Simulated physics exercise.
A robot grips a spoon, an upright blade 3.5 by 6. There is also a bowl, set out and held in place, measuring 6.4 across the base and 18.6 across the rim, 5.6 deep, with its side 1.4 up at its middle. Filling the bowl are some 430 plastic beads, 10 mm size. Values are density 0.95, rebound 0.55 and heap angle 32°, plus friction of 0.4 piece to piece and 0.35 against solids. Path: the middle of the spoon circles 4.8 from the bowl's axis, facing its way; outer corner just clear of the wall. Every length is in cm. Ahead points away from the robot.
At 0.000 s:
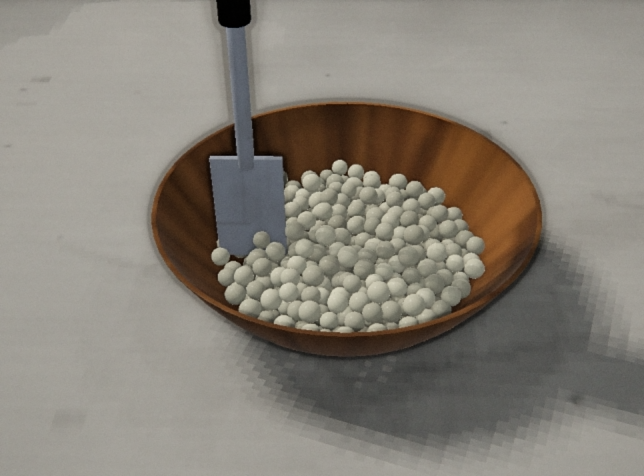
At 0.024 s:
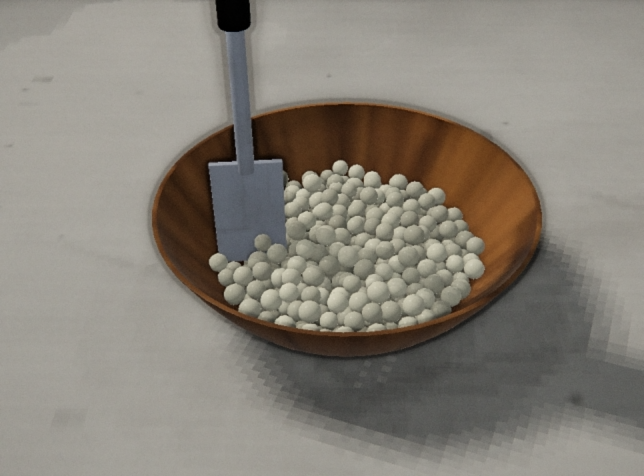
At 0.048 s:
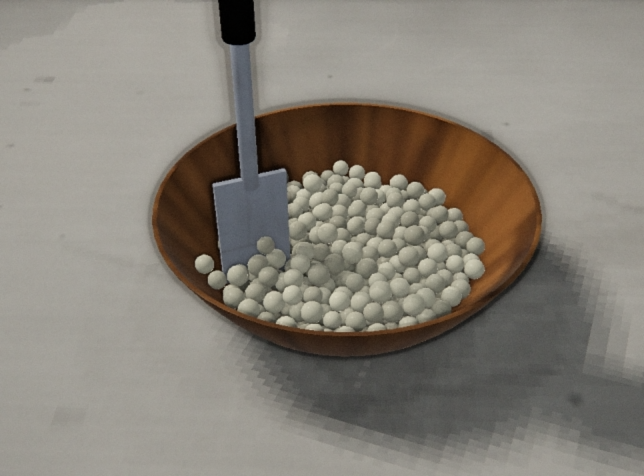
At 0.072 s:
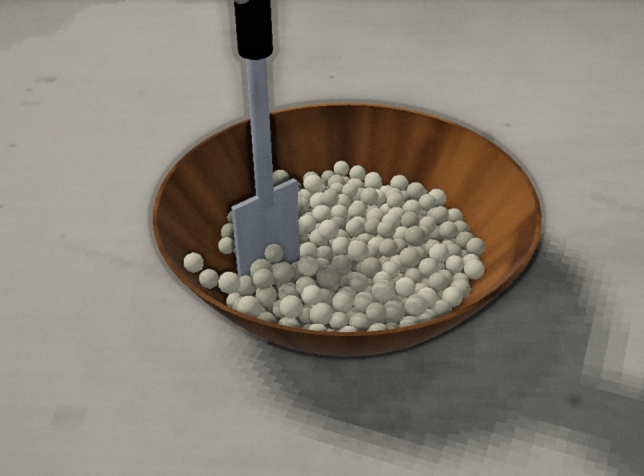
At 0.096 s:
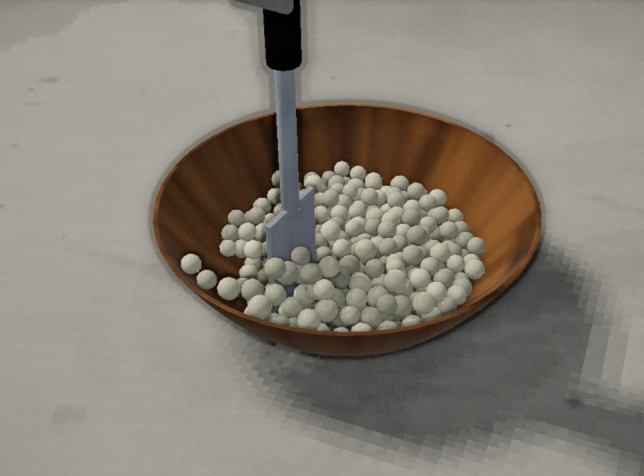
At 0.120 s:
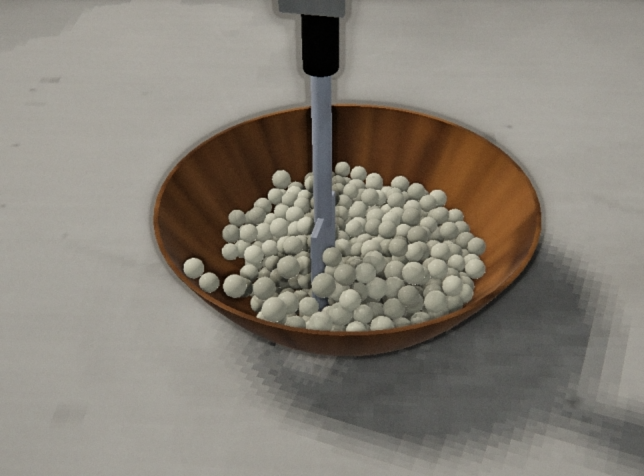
A flat grey blade on a black handle, upright at the left of a brown wooden bowl full of pale round beads, moves slightly at first, then sweeps rightward through them toward the viewer. It turns edge-on as it goes, and beads shift around it, a few sitting high on the left wall.
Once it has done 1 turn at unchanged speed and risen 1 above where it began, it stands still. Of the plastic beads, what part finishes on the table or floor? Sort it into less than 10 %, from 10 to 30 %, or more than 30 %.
It goes in from 10 to 30 %.
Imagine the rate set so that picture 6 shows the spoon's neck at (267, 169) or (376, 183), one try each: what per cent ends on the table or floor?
Roughly 0 per cent on the first try and 25 per cent on the second.
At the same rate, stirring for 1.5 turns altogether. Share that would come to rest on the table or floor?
Close to 20 in a hundred.
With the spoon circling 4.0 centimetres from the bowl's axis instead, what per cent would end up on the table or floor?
In that case some 10 %.
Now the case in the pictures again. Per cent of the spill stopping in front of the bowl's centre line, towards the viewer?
Close to 30 percent, I reckon.
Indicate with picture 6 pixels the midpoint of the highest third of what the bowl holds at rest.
(305, 241).
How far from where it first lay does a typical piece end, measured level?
4 cm.
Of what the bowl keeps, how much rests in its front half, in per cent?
Some 50 per cent.
After 0.25 s, 185° round, highest piece 8 above the table; 412 in the bowl, 4 on the table or floor, 15 in flight or on the tool.
After 0.39 s, 291° round, highest piece 8 above the table; 382 in the bowl, 29 on the table or floor, 20 in flight or on the tool.
After 0.65 s, 0° round, highest piece 5 above the table; 358 in the bowl, 73 on the table or floor.
After 1.35 s, 0° round, highest piece 5 above the table; 358 in the bowl, 73 on the table or floor.
In the end, 358 in the bowl, 73 on the table or floor. That is 17 % on the table or floor.
